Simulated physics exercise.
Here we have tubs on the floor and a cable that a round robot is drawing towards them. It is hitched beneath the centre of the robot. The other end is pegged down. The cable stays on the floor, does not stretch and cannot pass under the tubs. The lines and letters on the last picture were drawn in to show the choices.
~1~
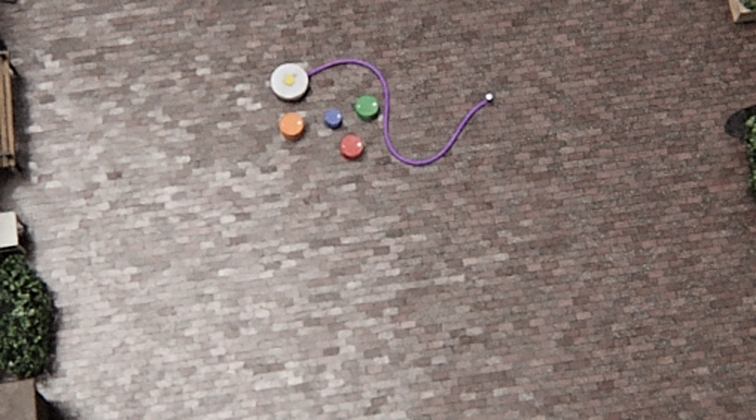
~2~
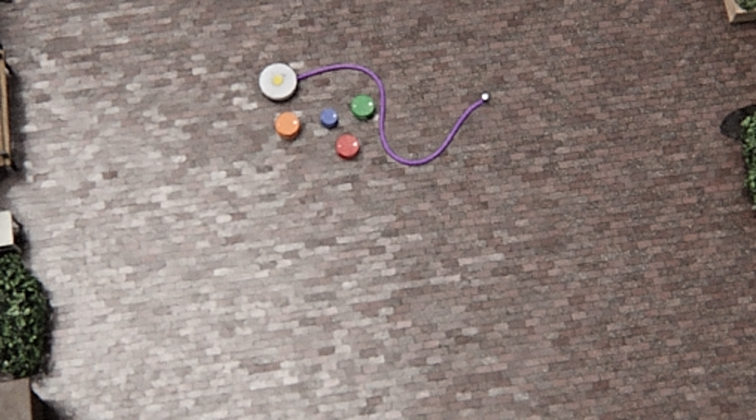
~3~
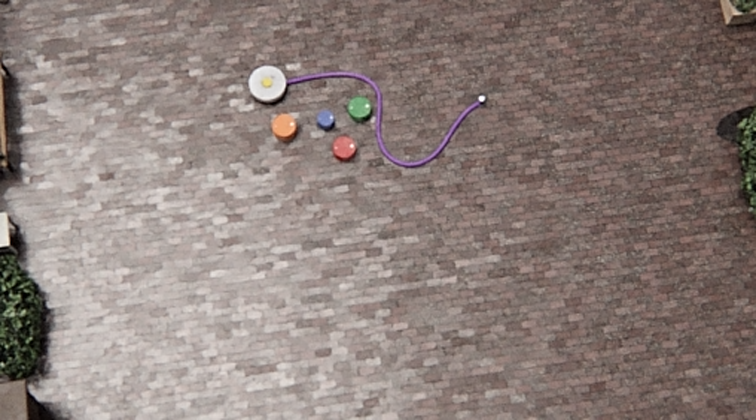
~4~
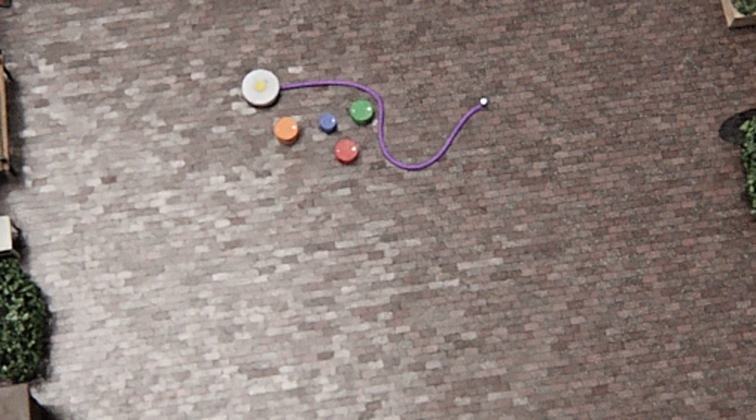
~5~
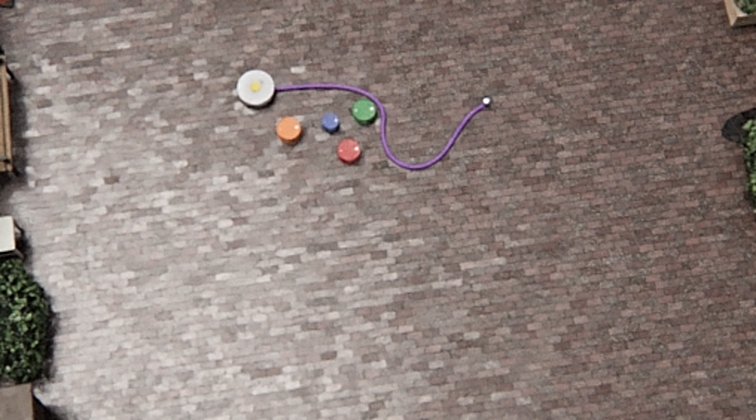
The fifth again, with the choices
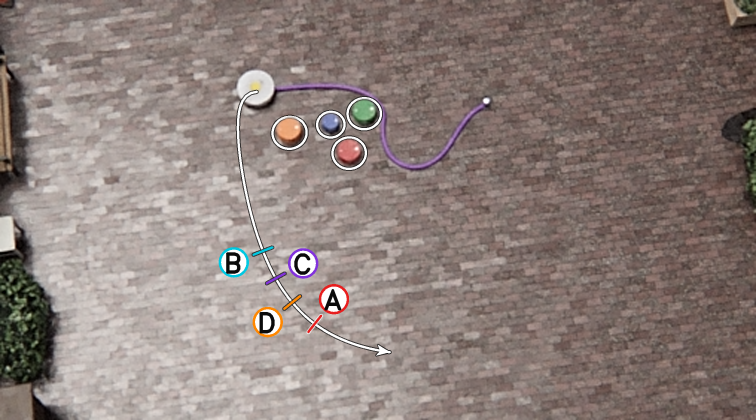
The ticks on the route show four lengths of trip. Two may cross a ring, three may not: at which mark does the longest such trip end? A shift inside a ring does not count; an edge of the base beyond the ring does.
It should halt at B.
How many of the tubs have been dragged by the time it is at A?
Four.
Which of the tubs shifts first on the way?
The orange tub.
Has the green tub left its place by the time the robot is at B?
No.
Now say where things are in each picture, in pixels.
Robot (290, 83); peg (489, 99); blue tub (333, 119), in the first frame.
Robot (278, 83); red tub (348, 147), in the second frame.
Robot (268, 85); orange tub (284, 128), in the third frame.
Robot (261, 89); blue tub (328, 123), in the fourth frame.
Robot (256, 89); green tub (364, 112); orange tub (289, 131); peg (486, 103), in the fifth frame.
On the marked copy, A at (315, 324); B at (263, 251); C at (276, 278); D at (292, 302); the route from (257, 92) via (262, 248) to (390, 352).
Following B. Soon after the start, robot (238, 139).
Later, robot (247, 199).
In the end, robot (262, 249); blue tub (332, 125); orange tub (313, 152); one over the rings.
As for the rest, A has four over the rings; C has three over the rings; D has four over the rings.
